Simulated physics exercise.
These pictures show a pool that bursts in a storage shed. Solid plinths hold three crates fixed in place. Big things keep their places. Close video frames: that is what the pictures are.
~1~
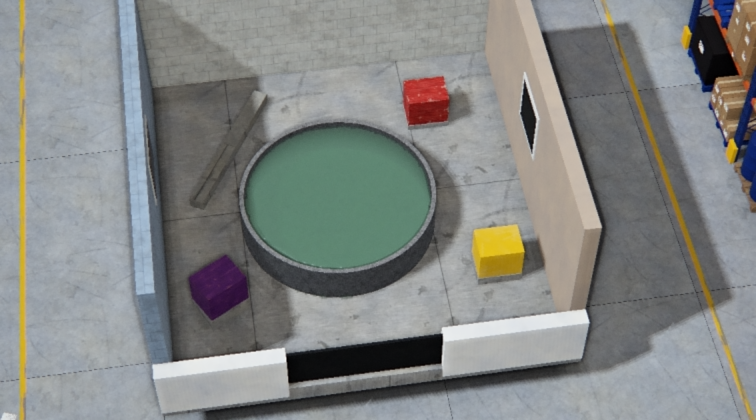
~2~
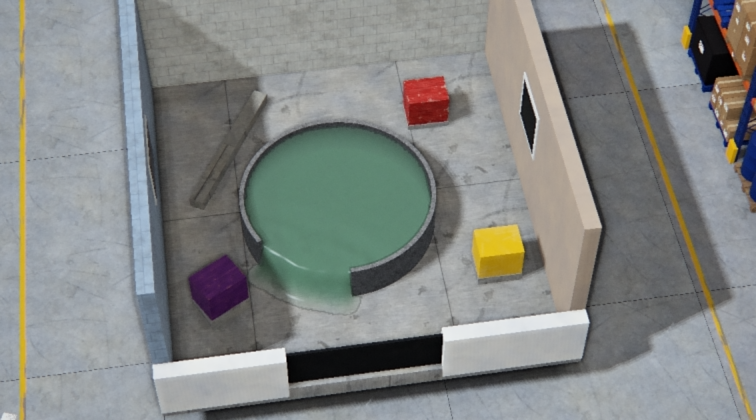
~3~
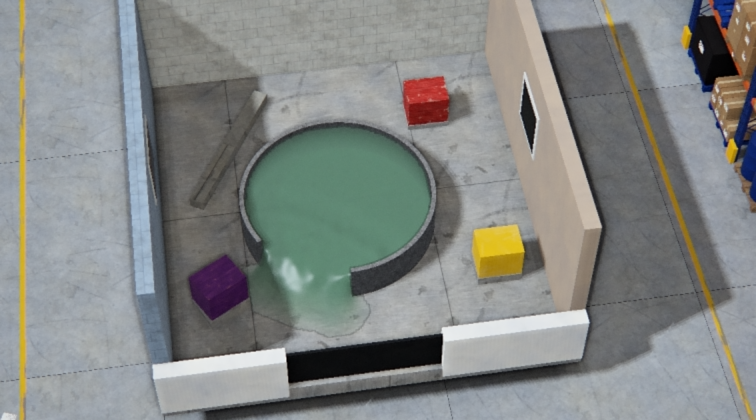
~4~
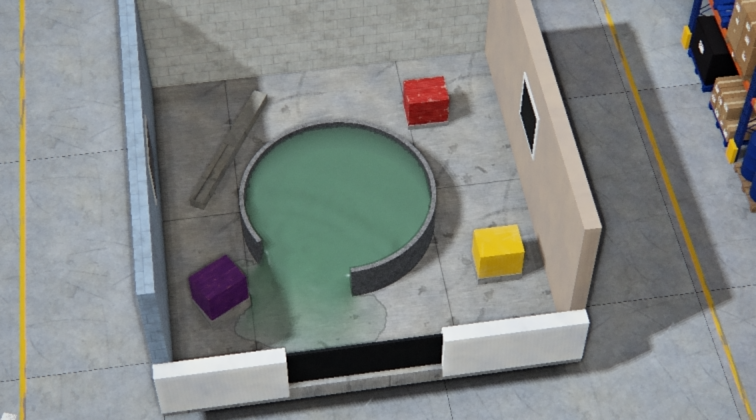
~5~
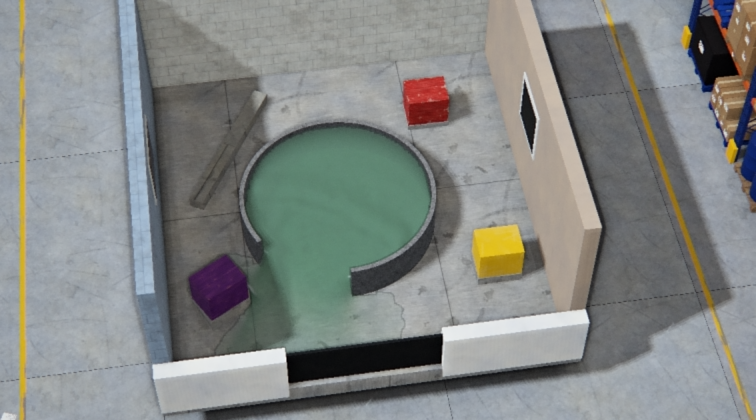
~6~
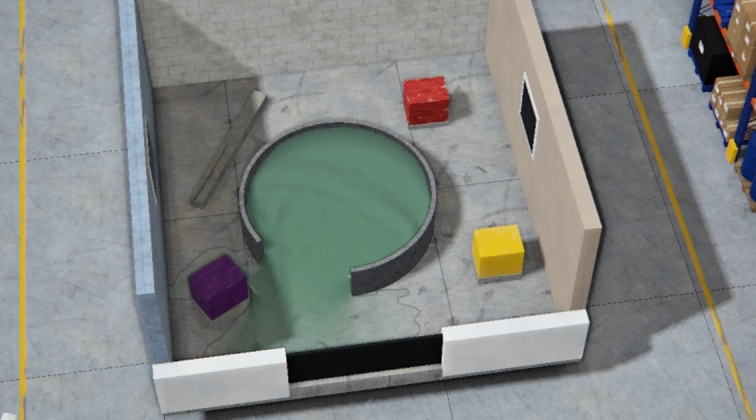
In a storage shed, a round pool's front wall opens and green water pours across the floor.
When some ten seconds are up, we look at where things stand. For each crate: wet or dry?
The red crate will be reached, the yellow crate will be reached, the purple crate will be reached.
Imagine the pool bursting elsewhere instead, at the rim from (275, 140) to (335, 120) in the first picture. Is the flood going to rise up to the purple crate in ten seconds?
I'd say the purple crate never gets wet.
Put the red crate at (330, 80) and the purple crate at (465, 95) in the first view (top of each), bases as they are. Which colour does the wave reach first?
Answer: The yellow crate.
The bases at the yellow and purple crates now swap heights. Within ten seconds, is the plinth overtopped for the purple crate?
For the purple crate, the answer is that it is drenched.
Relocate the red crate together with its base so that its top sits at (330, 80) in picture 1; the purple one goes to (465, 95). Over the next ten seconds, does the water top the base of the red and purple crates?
Summary - red: Flooded, purple: Untouched.
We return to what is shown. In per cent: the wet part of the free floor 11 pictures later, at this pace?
That works out to some 35 in a hundred.
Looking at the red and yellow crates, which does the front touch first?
That would be the crate marked yellow.
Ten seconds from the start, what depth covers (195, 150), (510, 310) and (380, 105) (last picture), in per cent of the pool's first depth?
In that order: 18, 25 and 20 per cent.
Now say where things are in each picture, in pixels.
Still water in the pool at (338, 196), in the first picture.
The front is at (353, 308), out from the gap at (302, 281), in the second picture.
The front is at (352, 328), out from the gap at (302, 283), in the third picture.
Water pours out at (302, 283) and has run to a hidden place, in the fourth picture.
The front is at a hidden place, out from the gap at (302, 283), in the fifth picture.
The front is at a hidden place, out from the gap at (302, 283), in the sixth picture.
A moment on, water covers 25 % of the floor; the red crate not reached, the yellow crate not reached, the purple crate water round its plinth.
Next, water covers 35 % of the floor; the red crate not reached, the yellow crate not reached, the purple crate water round its plinth.
Then, water covers 65 % of the floor; the red crate not reached, the yellow crate water round its plinth, the purple crate water round its plinth.
Later, water covers 95 % of the floor; the red crate water round its plinth, the yellow crate water round its plinth, the purple crate water round its plinth.
In the end, water covers 100 % of the floor; the red crate was topped, the yellow crate was topped, the purple crate was topped.
